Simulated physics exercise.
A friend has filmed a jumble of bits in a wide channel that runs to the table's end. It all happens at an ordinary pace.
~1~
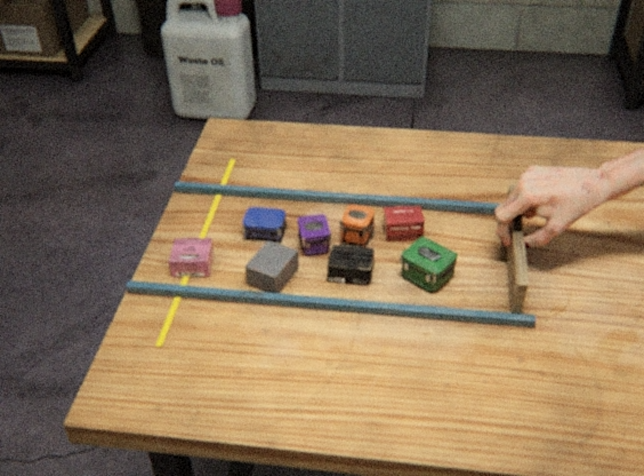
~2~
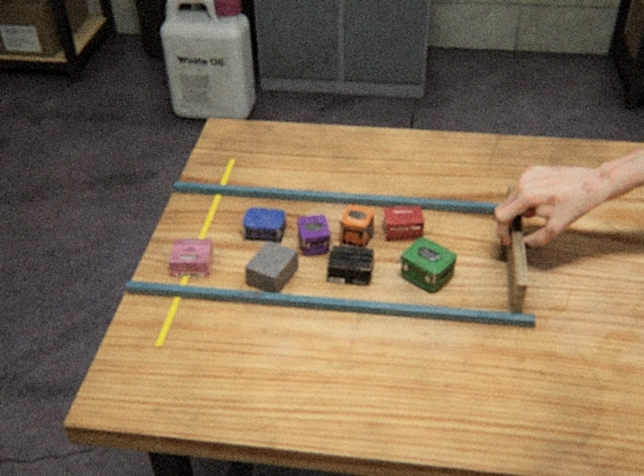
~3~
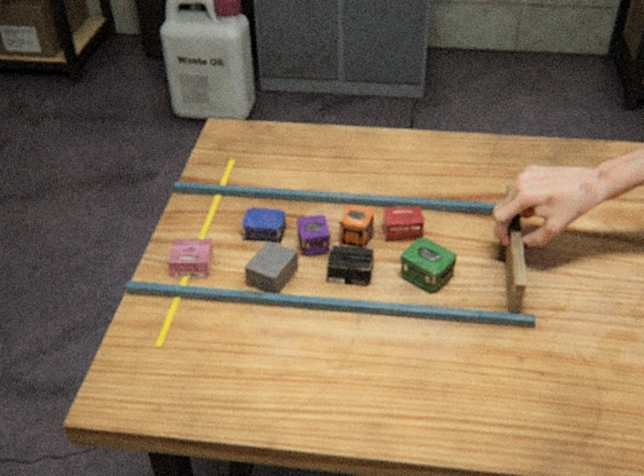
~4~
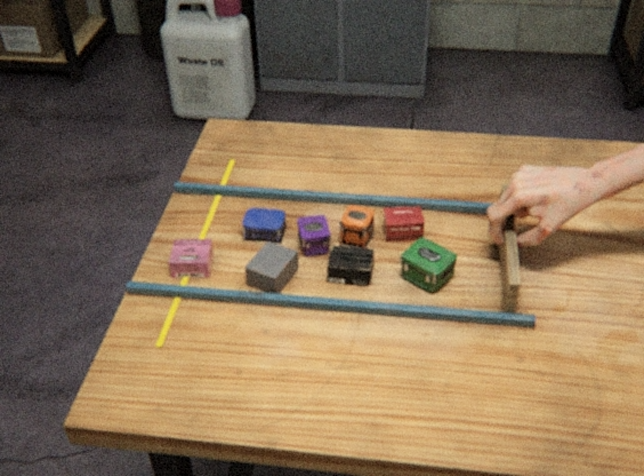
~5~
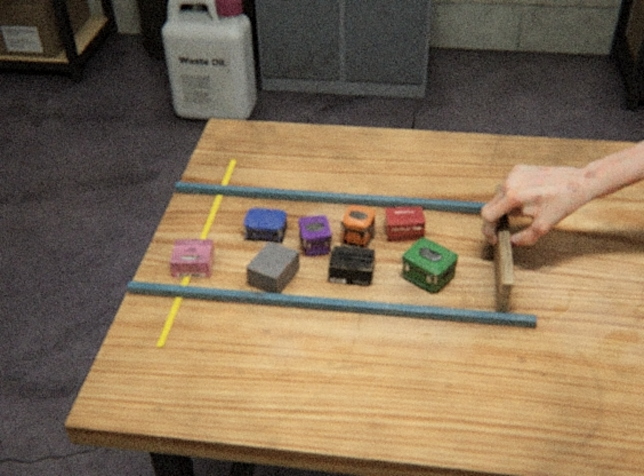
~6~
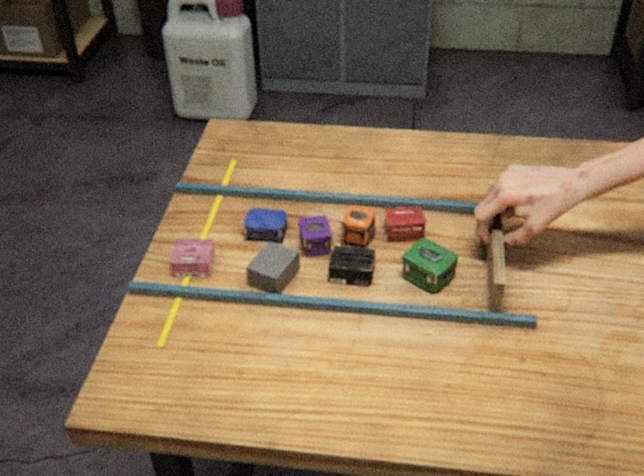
A hand slides an upright wooden board slightly left toward small colored boxes on a table.
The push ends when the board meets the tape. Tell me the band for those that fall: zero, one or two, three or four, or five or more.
Outcome: The number that fall off is three or four.
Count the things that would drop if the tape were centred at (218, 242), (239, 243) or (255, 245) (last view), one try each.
It would be 2, 2 and 1.
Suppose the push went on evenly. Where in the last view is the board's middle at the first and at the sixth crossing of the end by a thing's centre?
At (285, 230) for the first, at (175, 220) for the sixth.
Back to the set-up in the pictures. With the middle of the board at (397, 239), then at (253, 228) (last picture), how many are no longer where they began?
At the one place 4, at the other 8.
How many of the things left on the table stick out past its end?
1 of them.
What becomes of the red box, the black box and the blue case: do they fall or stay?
The red box is kept; the black box is lost; the blue case falls.
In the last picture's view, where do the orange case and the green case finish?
Near (188, 215) and (169, 256).
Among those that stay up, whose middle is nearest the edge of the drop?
The purple case ends nearest.
Soon after, none off yet; pink box at rest near (193, 258); blue case at rest near (266, 226); grey block at rest near (274, 268).
Then, none off yet; pink box moved a little near (175, 256); blue case moved a little near (251, 222); grey block moved about its own width near (207, 268).
Further on, one off so far; pink box falling; blue case moved well along near (199, 212); grey block moved well along near (130, 263).
By the end, the number that fall off is three or four; fallen, black box, grey block, blue case and pink box.
